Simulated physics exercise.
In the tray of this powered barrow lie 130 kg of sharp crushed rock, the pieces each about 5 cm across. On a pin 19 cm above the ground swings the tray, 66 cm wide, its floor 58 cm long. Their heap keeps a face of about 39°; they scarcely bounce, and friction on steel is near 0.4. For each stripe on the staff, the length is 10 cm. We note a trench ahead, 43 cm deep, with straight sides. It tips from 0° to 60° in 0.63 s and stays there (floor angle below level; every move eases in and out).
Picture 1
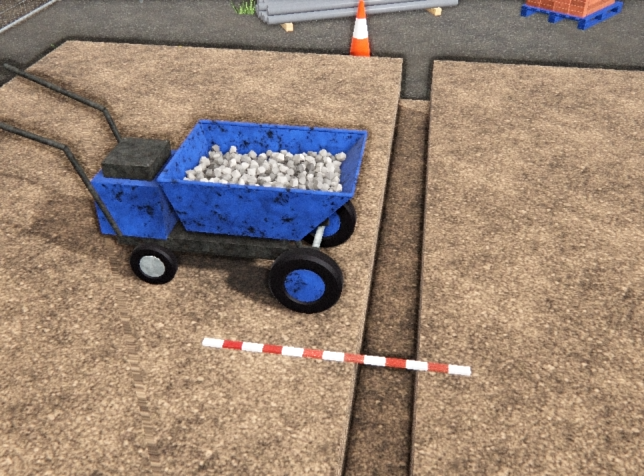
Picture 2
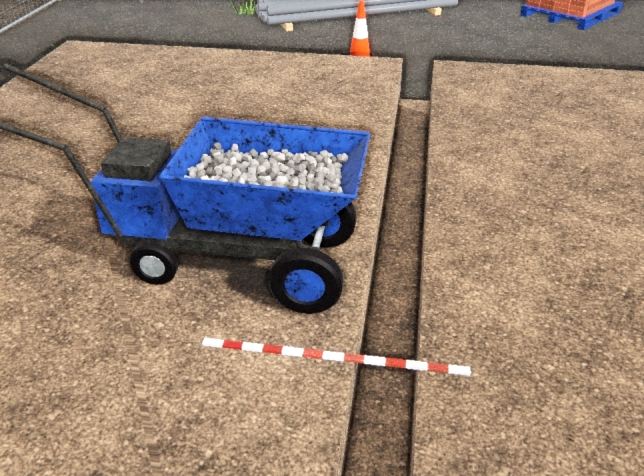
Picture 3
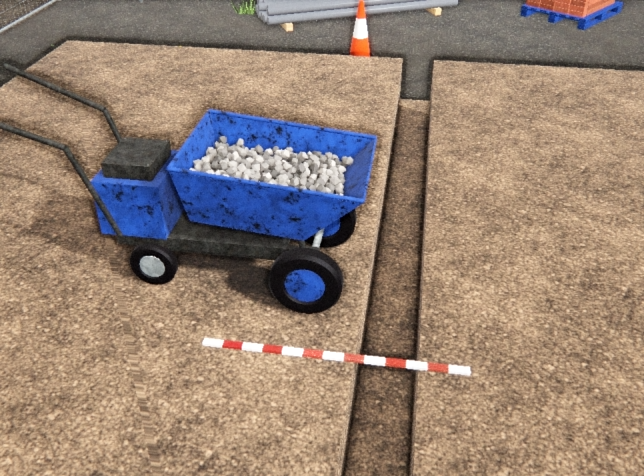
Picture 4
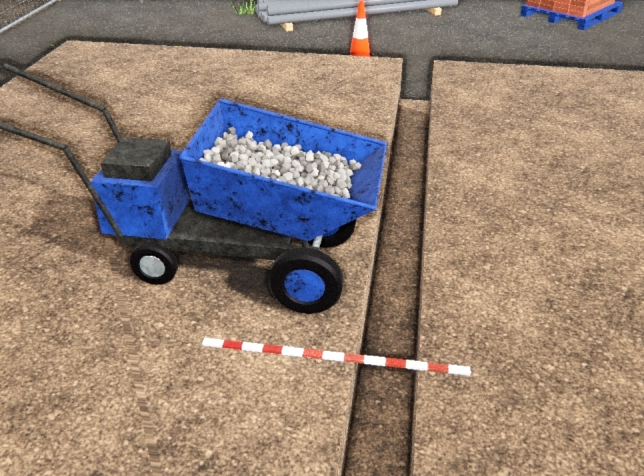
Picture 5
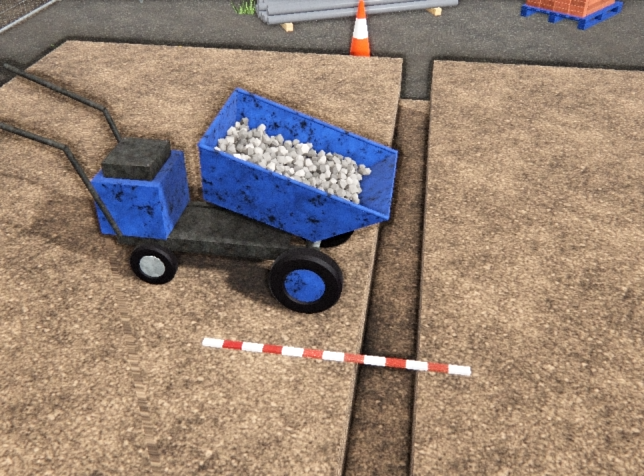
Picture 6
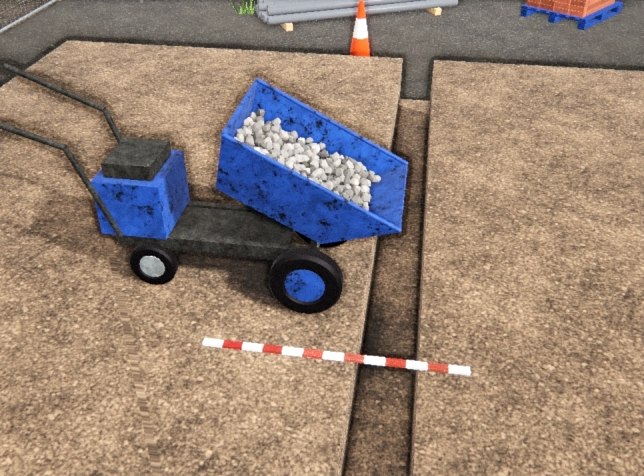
A blue barrow's tray, loaded with pale stones, tilted steadily forward toward the narrow trench on its right, its back end rising well up while the wheels stayed put and the stones remained heaped inside.
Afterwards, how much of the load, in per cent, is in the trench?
About 5 per cent.
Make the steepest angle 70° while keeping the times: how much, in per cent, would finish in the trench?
Then close to 10 per cent.
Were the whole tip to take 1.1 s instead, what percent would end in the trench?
5 %.
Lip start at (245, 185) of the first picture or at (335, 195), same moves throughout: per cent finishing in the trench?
I'd expect some 40 per cent, then some 15.
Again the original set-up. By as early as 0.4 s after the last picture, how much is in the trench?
Roughly 0% by that time.
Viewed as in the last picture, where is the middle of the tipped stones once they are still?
The tipped stones centre close to (466, 289).
Then, 0.2 s after the last picture the floor is at 50°, 100 % in the tray; the foremost stones are at (397, 227).
Then, 0.4 s after the last picture the floor is at 60°, 96 % in the tray, 4 % past the trench; the foremost stones are at (462, 277).
Then, 0.8 s after the last picture the floor is at 60°, 63 % in the tray, 37 % past the trench; the foremost stones are at (554, 300).
Then, 2.7 s after the last picture the floor is at 60°, 49 % in the tray, 5 % in the trench, 47 % past the trench; the foremost stones are at (623, 300).
